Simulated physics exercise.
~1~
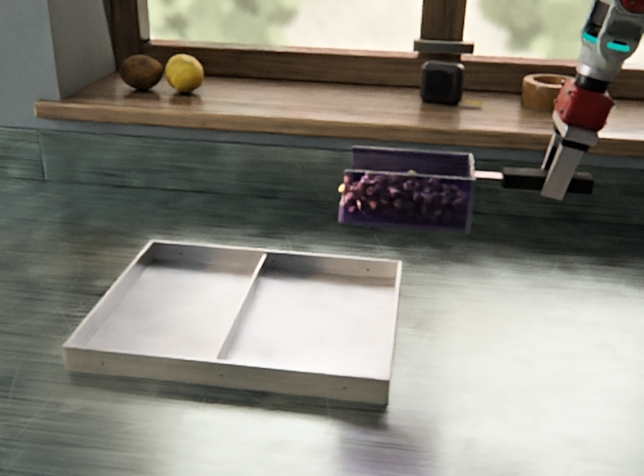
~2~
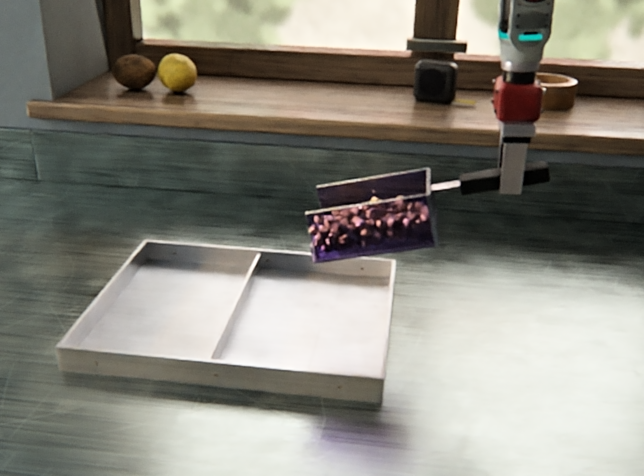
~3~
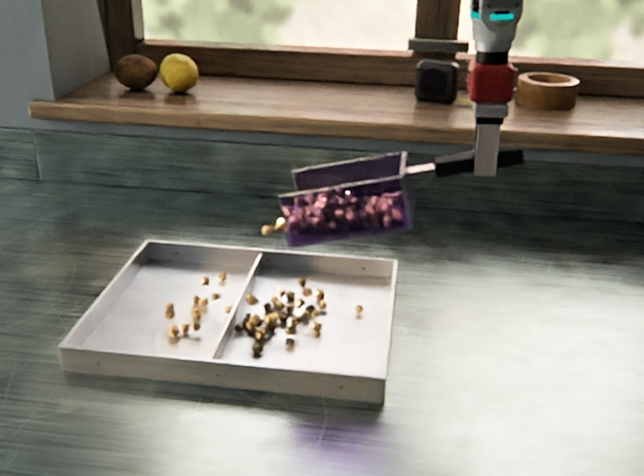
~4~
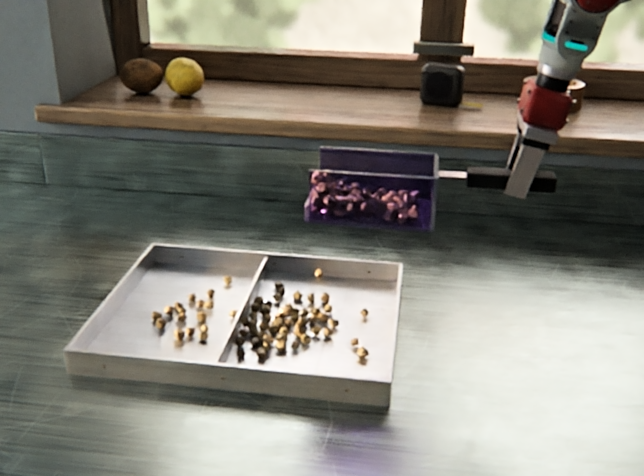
A robot arm holds a clear, purple-tinted box of small pebbles above a dark table, to the right of an empty white tray split in two by a cross wall. The arm carries the box left and lowers it toward the tray, tipping its left end downward. Moving further left, the tilted box spills pebbles into both parts of the tray. The arm then draws back to the right, and the box looks nearly level again. At the end, many pebbles remain in the box, while the tray's right part holds more than its left.
